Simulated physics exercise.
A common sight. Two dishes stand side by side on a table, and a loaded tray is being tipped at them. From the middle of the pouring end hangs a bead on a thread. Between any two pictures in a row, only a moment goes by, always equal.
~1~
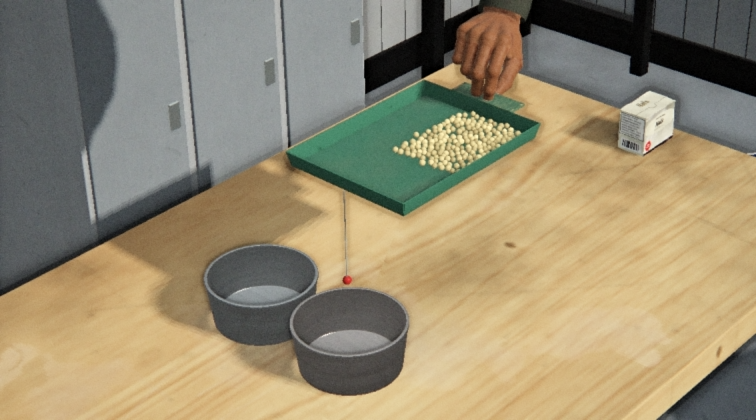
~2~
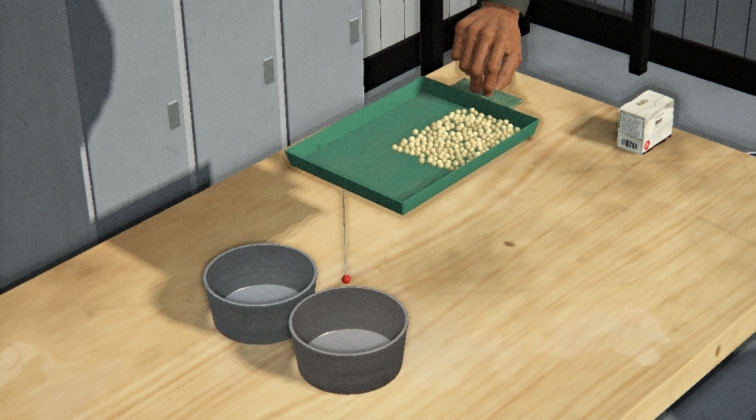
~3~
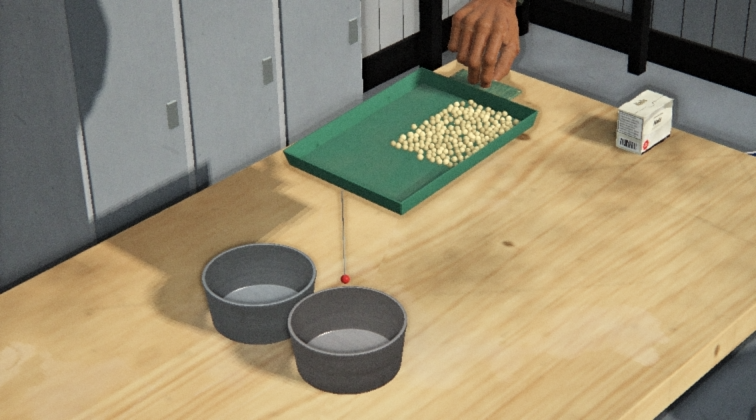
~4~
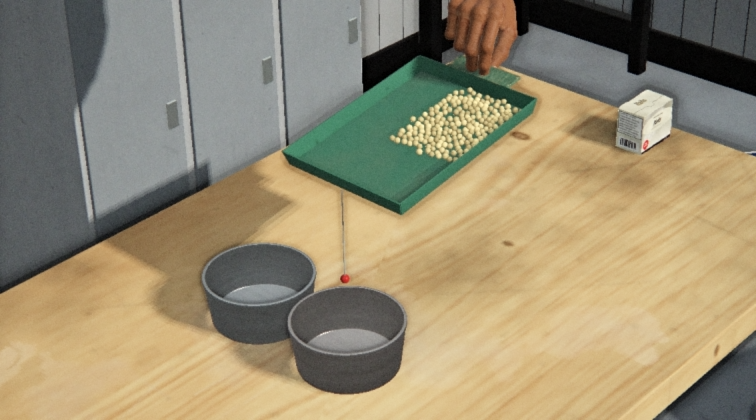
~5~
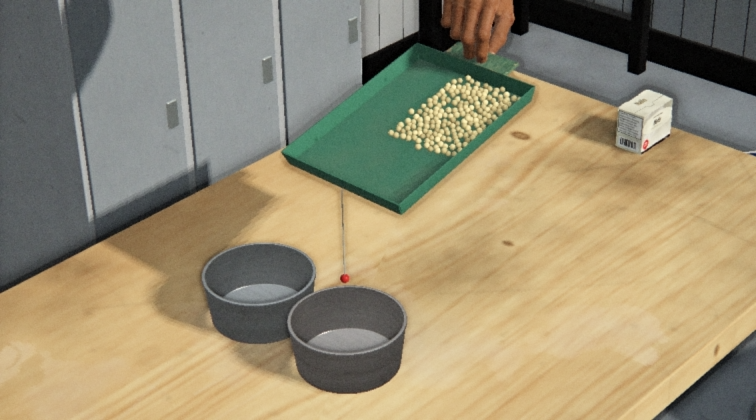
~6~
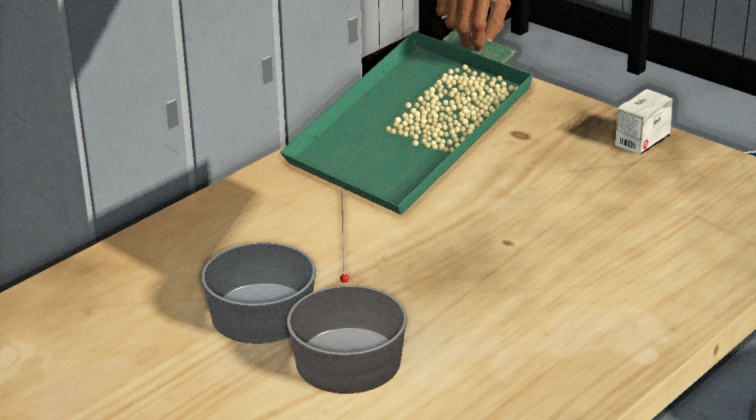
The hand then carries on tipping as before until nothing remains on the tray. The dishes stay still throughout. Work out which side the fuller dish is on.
Pretty sure the heavier pile builds up on the right there.
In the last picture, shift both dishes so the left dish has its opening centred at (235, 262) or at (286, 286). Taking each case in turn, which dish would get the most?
With the dishes at the first place it's the right-side dish, and at the second it's the right-side dish.
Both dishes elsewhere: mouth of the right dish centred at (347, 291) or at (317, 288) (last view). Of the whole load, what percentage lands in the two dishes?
50 per cent, then 40 per cent.
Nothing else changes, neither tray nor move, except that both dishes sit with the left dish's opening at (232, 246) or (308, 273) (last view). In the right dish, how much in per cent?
Roughly 40 per cent, and 40 per cent.
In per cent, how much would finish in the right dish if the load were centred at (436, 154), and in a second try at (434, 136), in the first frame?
Shares: 80 % for the first, 70 % for the second.
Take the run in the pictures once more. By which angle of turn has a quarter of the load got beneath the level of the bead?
100 degrees.
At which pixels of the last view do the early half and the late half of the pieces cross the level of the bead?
The opening half passes (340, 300), the closing half (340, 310).
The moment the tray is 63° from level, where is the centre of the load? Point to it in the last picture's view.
In the last view the centre sits at roughly (364, 193).
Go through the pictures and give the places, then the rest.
In the first picture, corners of the pouring end near (291, 151) and (403, 200), level; middle of the load near (461, 141), soya beans; left dish near (222, 316); right dish near (310, 364); bead on its thread near (347, 280).
In the second picture, corners of the pouring end near (290, 150) and (402, 200), level; middle of the load near (460, 138).
In the third picture, corners of the pouring end near (289, 150) and (401, 200), tipped barely, level across its low end; middle of the load near (459, 133).
In the fourth picture, corners of the pouring end near (288, 150) and (400, 201), tipped a little, level across its low end; middle of the load near (458, 124).
In the fifth picture, corners of the pouring end near (287, 151) and (399, 201), tipped a little, level across its low end; middle of the load near (456, 115).
In the sixth picture, corners of the pouring end near (286, 151) and (398, 202), tipped clearly, level across its low end; middle of the load near (453, 108); left dish near (219, 313); right dish near (307, 362).
Shortly afterwards, tray tipped steeply; the bulk on the tray; a little in the right dish; only a few in the left dish; only a few outside both; a little in the air.
Next, tray tipped past a quarter turn; near a third on the tray; near a third in the right dish; only a few in the left dish; only a few outside both; near a third in the air.
Some moments later, tray tipped past a quarter turn; the bulk in the right dish; a little in the left dish; a little outside both.
In the end, tray tipped past a quarter turn; the bulk in the right dish; a little in the left dish; a little outside both.
